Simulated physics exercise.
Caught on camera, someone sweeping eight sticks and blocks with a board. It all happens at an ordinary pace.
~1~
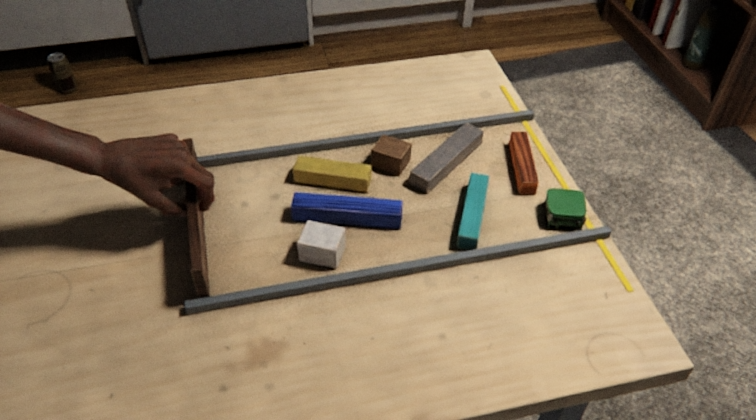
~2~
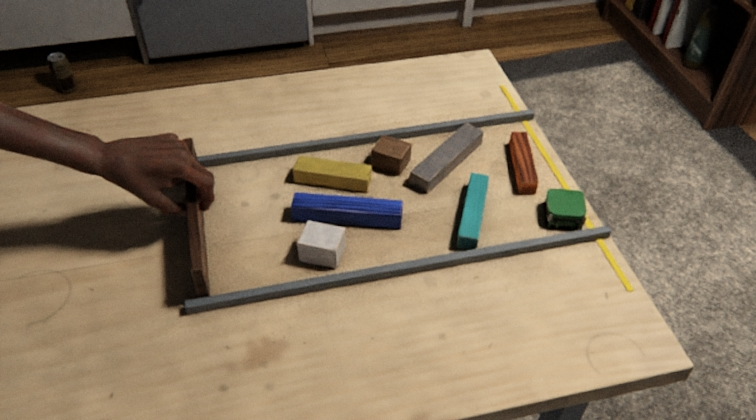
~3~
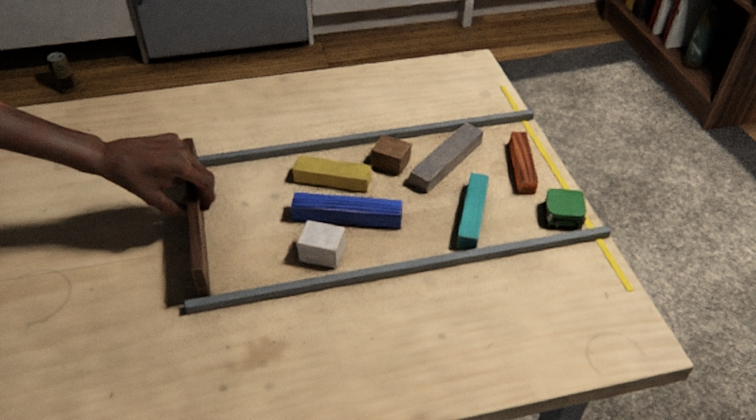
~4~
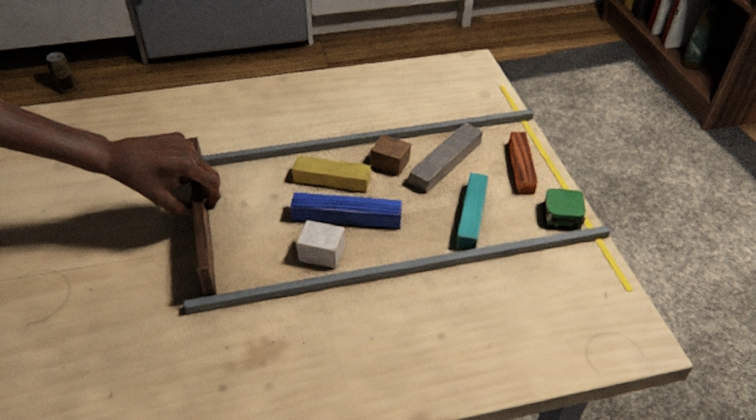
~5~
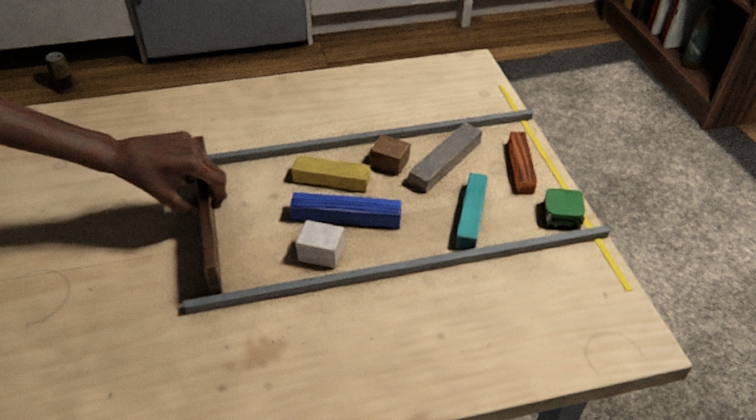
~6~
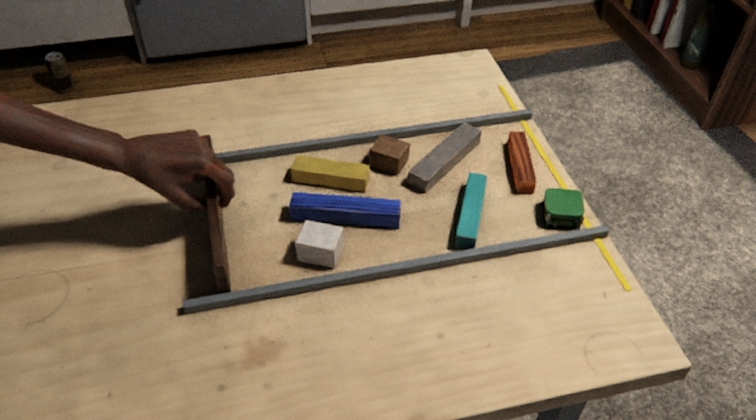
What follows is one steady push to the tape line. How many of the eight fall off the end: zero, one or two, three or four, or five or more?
As it turns out, the number that fall off is five or more.
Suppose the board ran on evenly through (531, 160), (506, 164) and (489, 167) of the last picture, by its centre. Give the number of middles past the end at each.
Past the end: 5, 4 and 3.
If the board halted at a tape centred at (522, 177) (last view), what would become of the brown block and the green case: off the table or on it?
The brown block survives, the green case is lost.
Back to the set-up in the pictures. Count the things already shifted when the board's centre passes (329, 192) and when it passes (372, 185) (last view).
At the one place 3, at the other 6.
Soon after, none off yet; green case at rest near (562, 209); orange stick at rest near (521, 162); turquoise stick at rest near (472, 210).
After that, none off yet; green case displaced about its own width near (598, 208); orange stick displaced a little near (554, 152); turquoise stick displaced about its own width near (570, 196).
In the end, the number that fall off is five or more; gone, white block, yellow bar, blue stick, brown block, grey bar, turquoise stick, orange stick and green case.
